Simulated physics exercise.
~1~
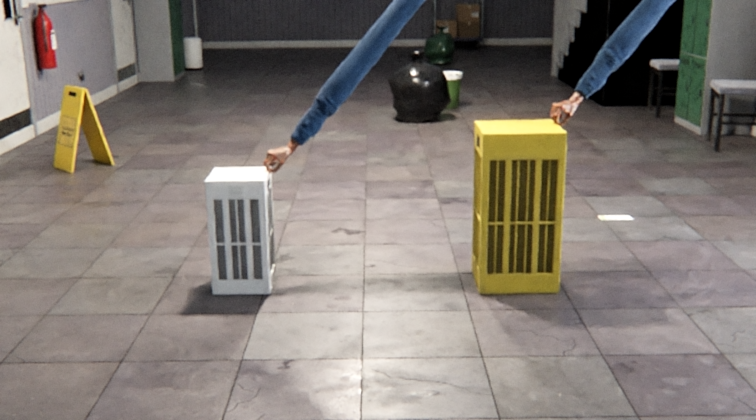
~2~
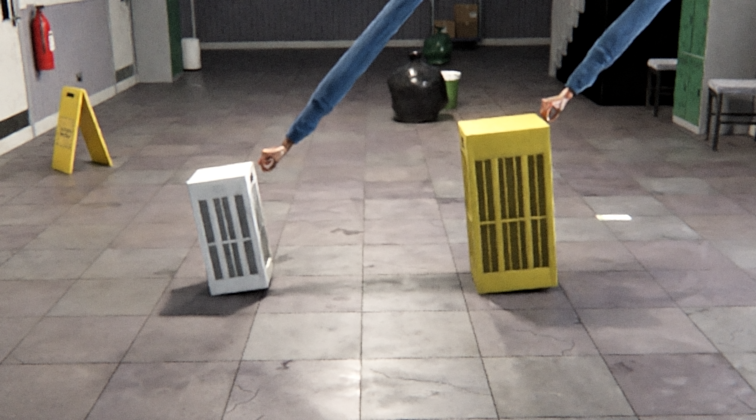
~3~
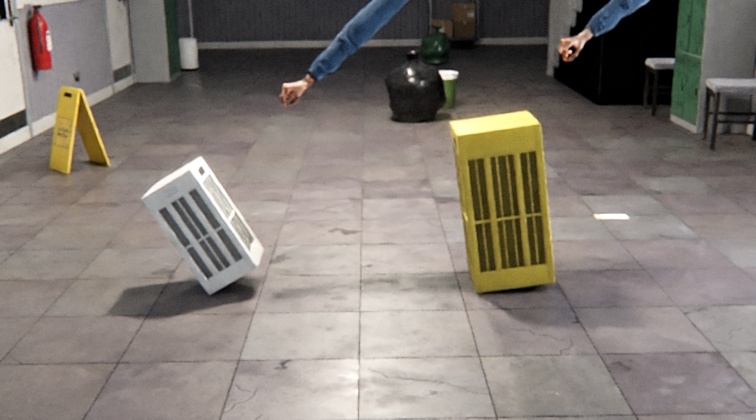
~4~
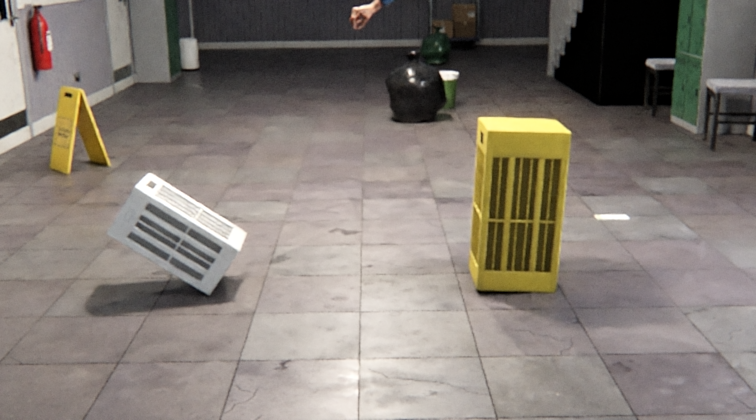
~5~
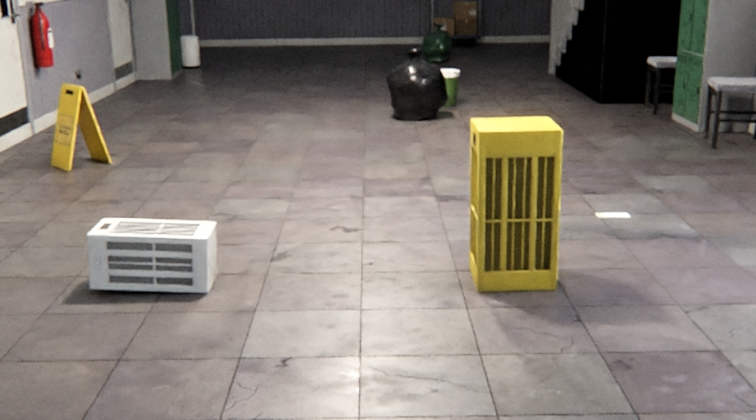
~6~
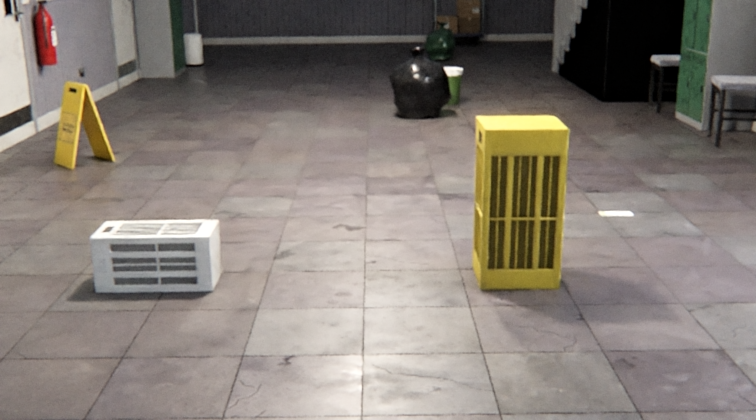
Two hands tipping a white crate and a taller yellow crate leftward, the white toppling onto its side, the yellow rocking back upright.
